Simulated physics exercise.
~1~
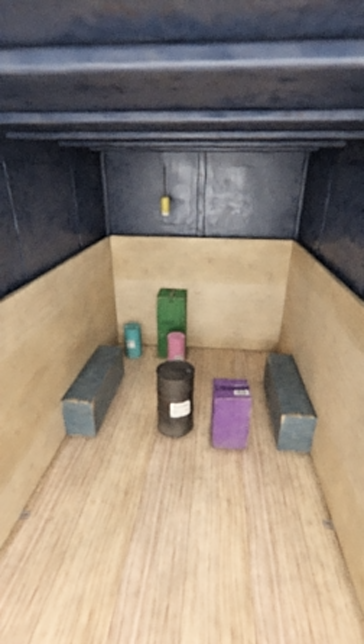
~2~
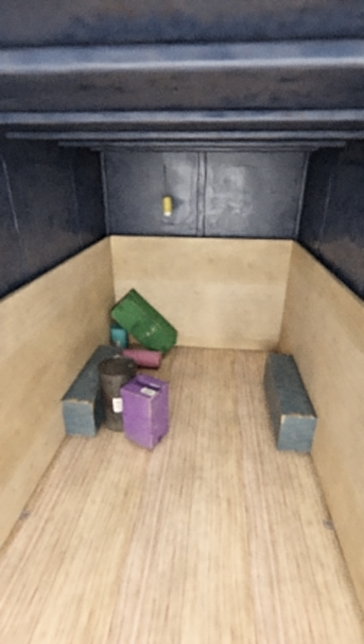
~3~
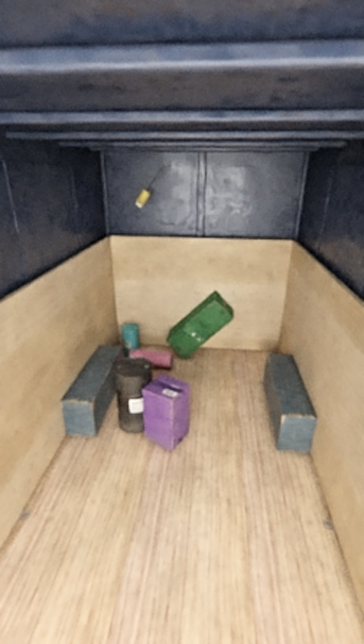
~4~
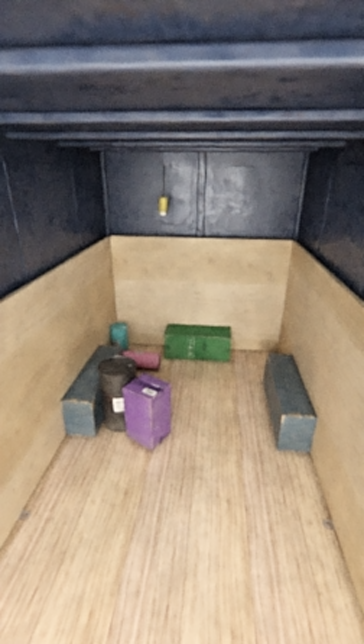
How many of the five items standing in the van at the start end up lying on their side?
Two of them end up on their side, the green box and the pink canister.
